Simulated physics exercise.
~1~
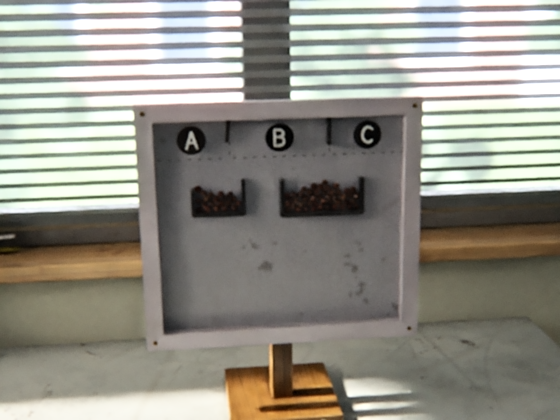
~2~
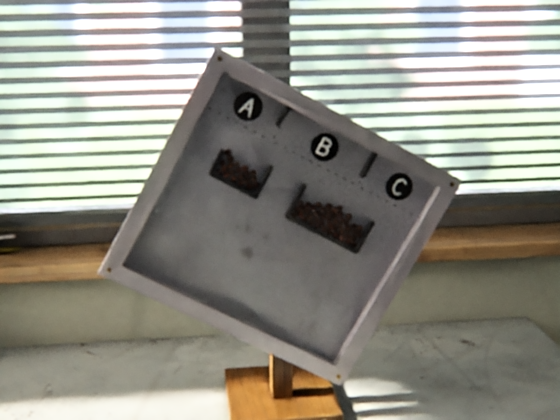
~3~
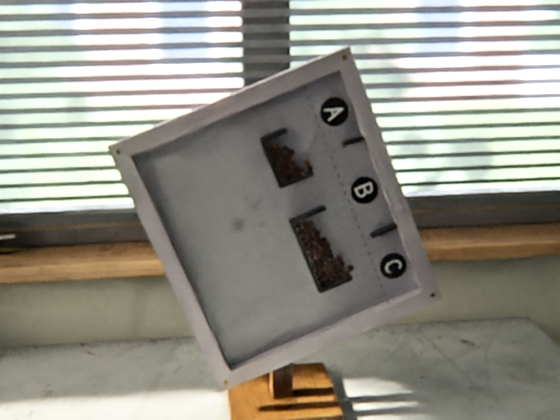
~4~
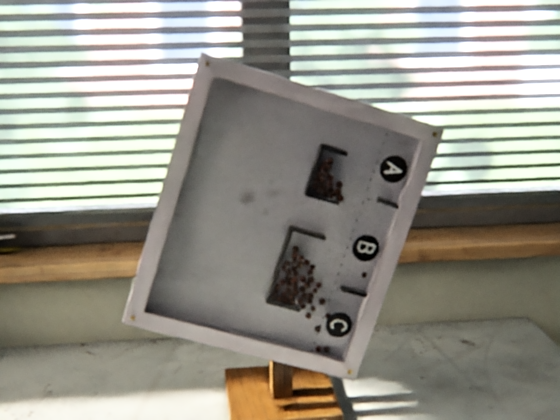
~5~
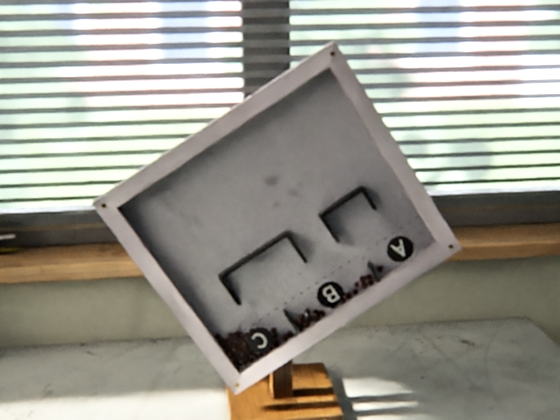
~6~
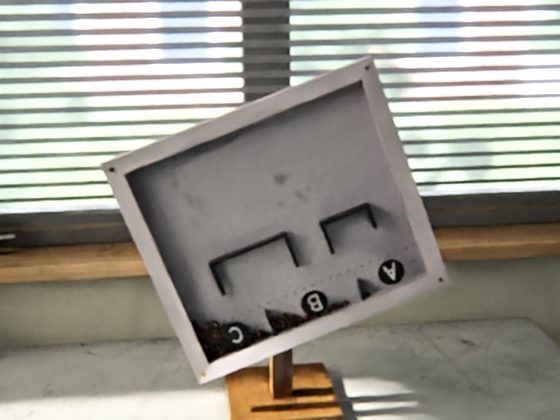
Shadow box turning clockwise on a wooden stand, dark beads spilling from two trays and settling mostly by C, some near B.
